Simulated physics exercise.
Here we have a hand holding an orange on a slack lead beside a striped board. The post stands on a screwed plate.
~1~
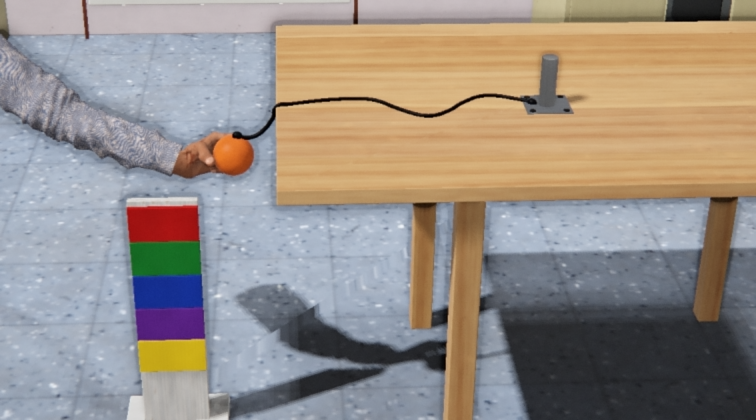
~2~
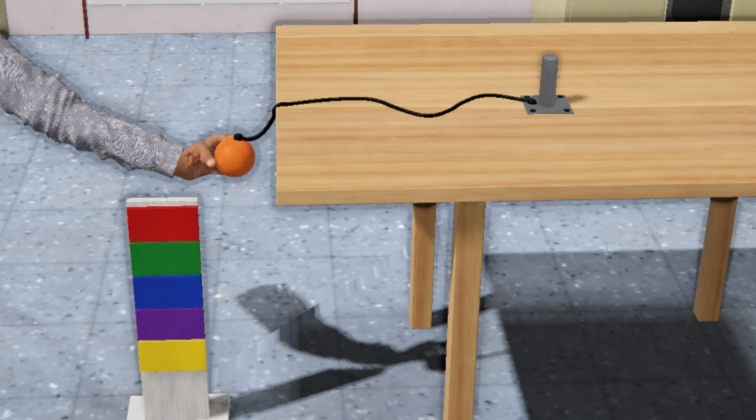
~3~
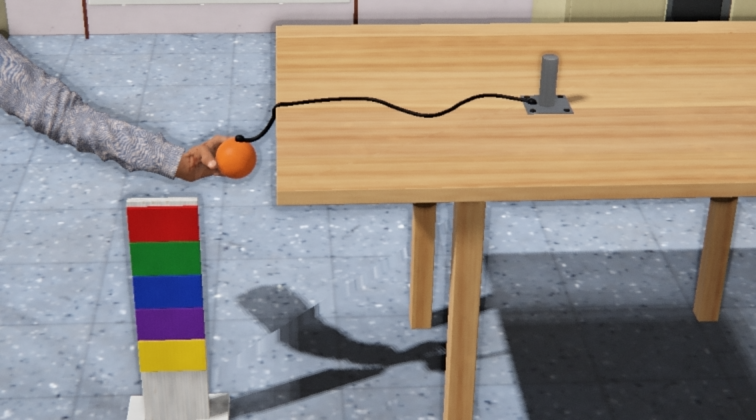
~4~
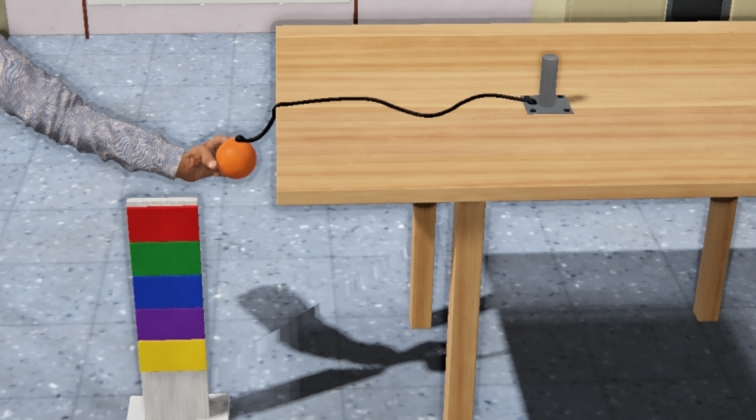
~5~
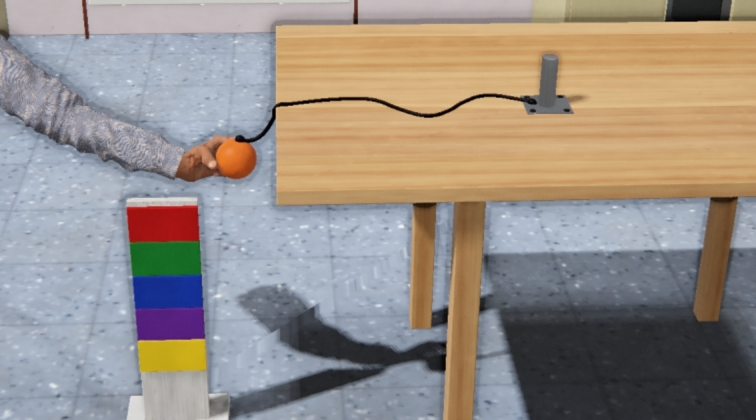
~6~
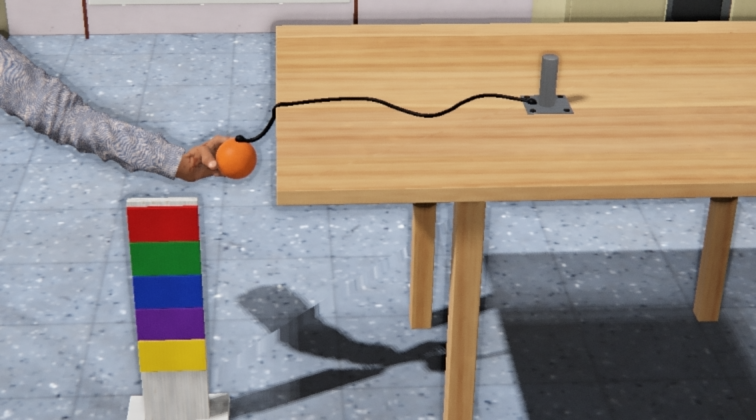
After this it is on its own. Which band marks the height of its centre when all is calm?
The lead holds its middle at red.
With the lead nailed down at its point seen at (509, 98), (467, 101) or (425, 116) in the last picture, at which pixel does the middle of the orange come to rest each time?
About (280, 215), (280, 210) and (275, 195).
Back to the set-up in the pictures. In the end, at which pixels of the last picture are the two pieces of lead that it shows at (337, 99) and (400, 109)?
About (297, 108), and the other about (369, 107).
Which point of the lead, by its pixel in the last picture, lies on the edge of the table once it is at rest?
At (318, 101), roughly.
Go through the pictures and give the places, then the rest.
Orange (234, 155); red (163, 226); green (166, 259); blue (168, 293); purple (170, 325); yellow (172, 357), in the first frame.
Orange (235, 157); lead through (506, 97) (456, 106) (405, 111) (350, 99) (287, 105), in the second frame.
Orange (236, 159), in the third frame.
Orange (236, 159); lead through (506, 97) (456, 106) (405, 111) (350, 99) (287, 105), in the fourth frame.
Orange (236, 159), in the fifth frame.
Orange (236, 159); lead through (506, 97) (456, 106) (405, 111) (350, 99) (287, 105), in the sixth frame.
Soon after, orange near (264, 211); level with red.
After that, orange near (290, 220); level with red.
In the end, orange near (279, 222); level with red. At red.
